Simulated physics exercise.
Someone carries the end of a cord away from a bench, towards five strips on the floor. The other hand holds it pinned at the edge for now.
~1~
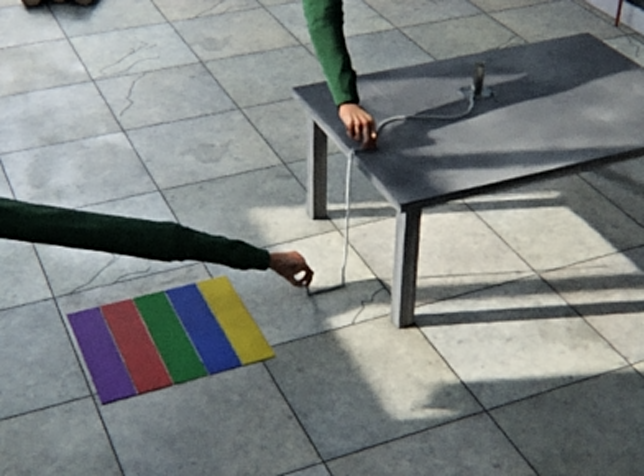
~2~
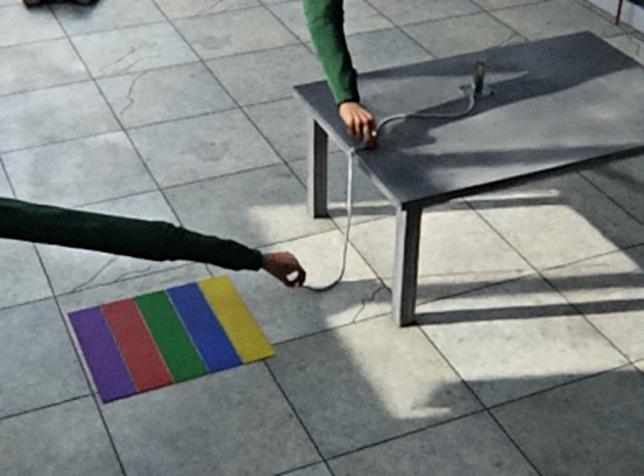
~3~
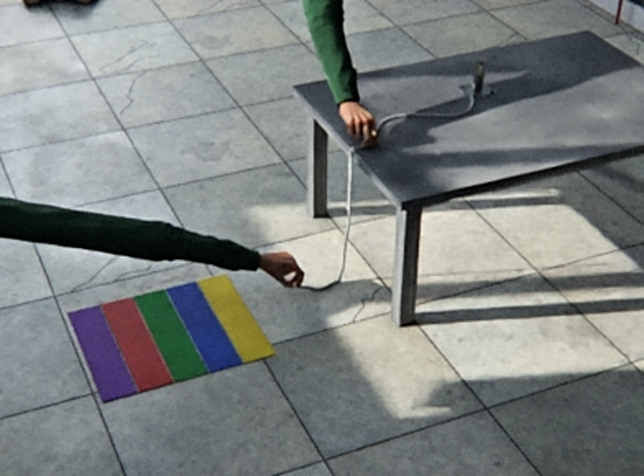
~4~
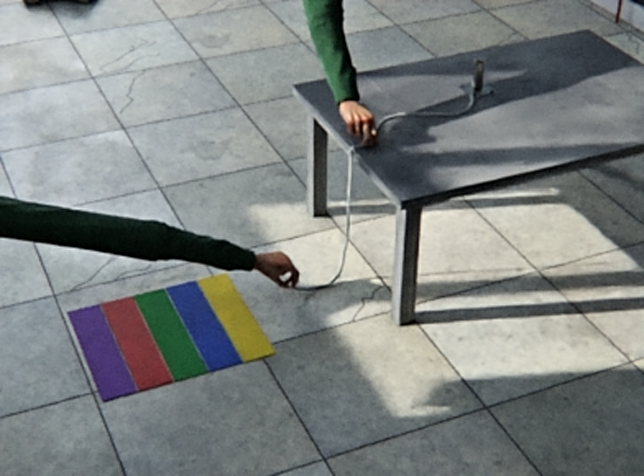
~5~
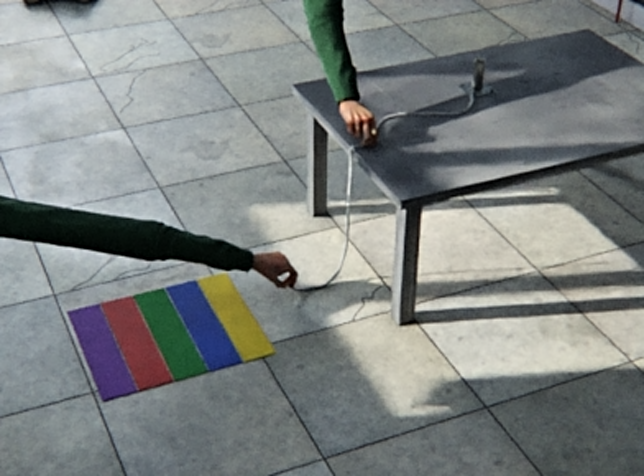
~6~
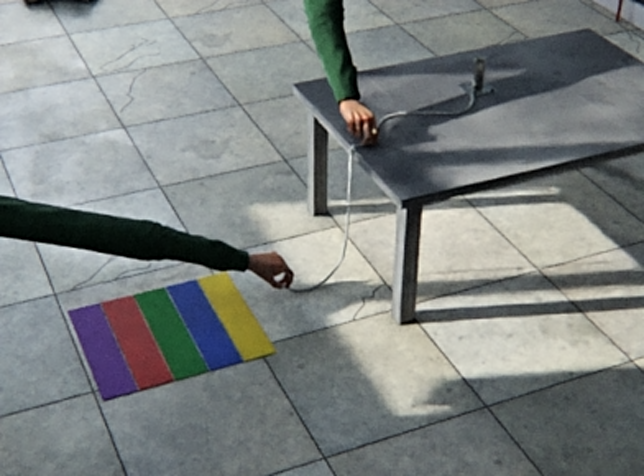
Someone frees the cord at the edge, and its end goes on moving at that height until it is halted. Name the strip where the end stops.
Green.
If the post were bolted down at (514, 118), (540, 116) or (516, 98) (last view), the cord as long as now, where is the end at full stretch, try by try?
About (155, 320), (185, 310) and (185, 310).
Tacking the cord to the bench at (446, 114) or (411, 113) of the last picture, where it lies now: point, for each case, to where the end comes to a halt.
Around (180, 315), then around (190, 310).
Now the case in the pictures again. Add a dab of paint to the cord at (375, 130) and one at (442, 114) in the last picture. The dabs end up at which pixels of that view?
The first moves to (350, 136), the second to (416, 110).
Soon after, end near (226, 301); over yellow.
Then, end near (184, 312); over blue.
At full stretch, end near (160, 318); over green. The green one.
